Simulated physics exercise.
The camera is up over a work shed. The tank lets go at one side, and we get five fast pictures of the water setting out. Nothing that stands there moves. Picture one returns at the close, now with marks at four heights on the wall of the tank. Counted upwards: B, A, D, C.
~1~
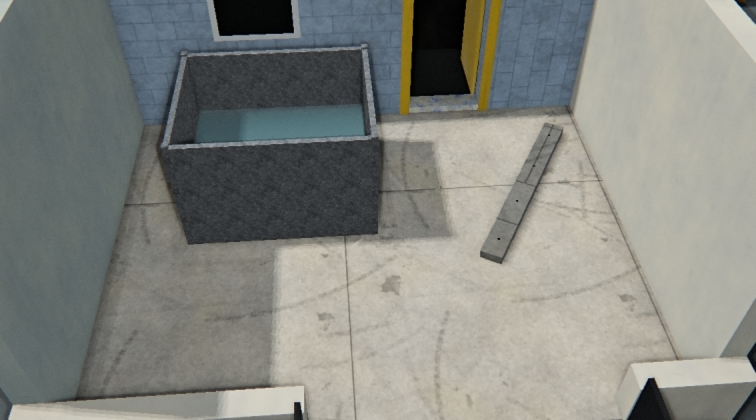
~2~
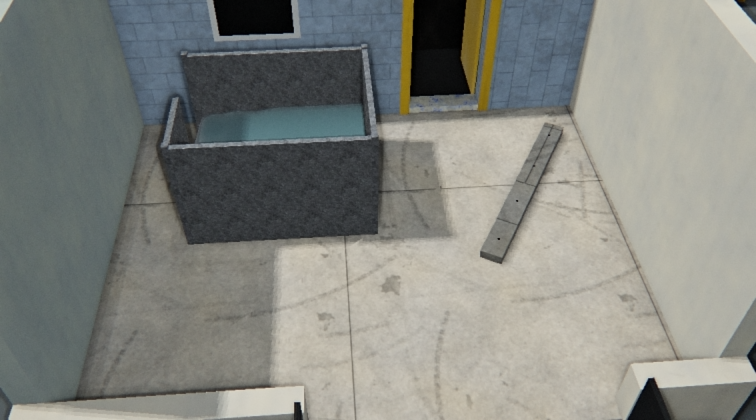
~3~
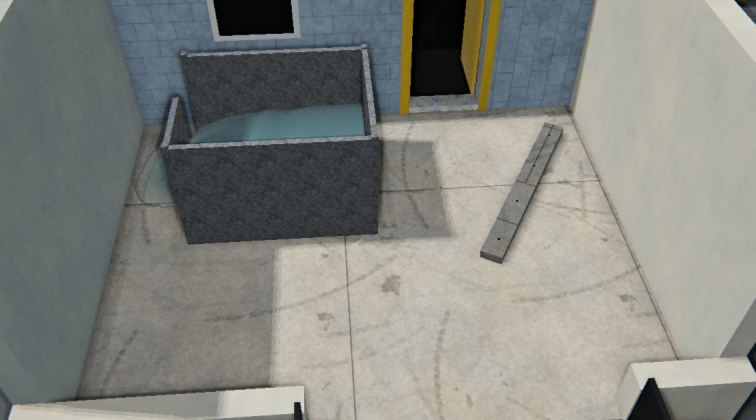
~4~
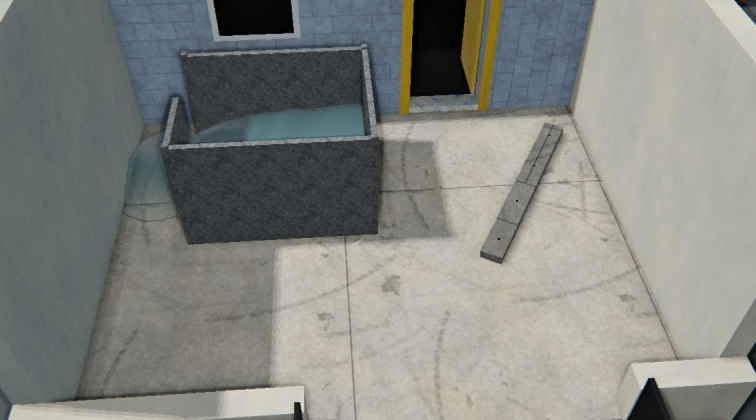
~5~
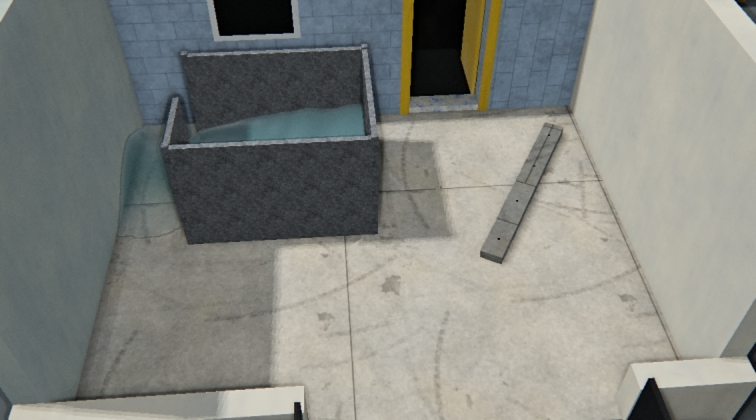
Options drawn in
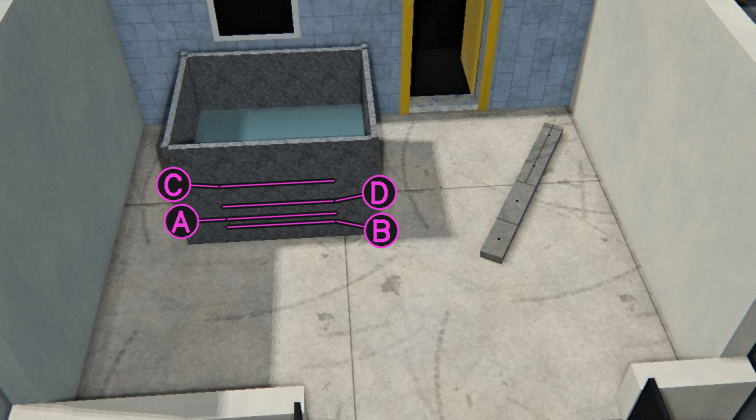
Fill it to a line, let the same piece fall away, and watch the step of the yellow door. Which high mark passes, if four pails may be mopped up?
C.
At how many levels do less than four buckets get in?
All four.
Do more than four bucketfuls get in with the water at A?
No.
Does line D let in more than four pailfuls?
No, that is safe.
On the marked copy, A at (281, 216); B at (282, 224); C at (276, 183); D at (279, 203); from the bottom up B, A, D, C.
Choosing A, nothing gets over.
Choosing B, nothing gets over.
Choosing C, a bucket or two gets in.
Choosing D, a splash gets over, under a bucket.
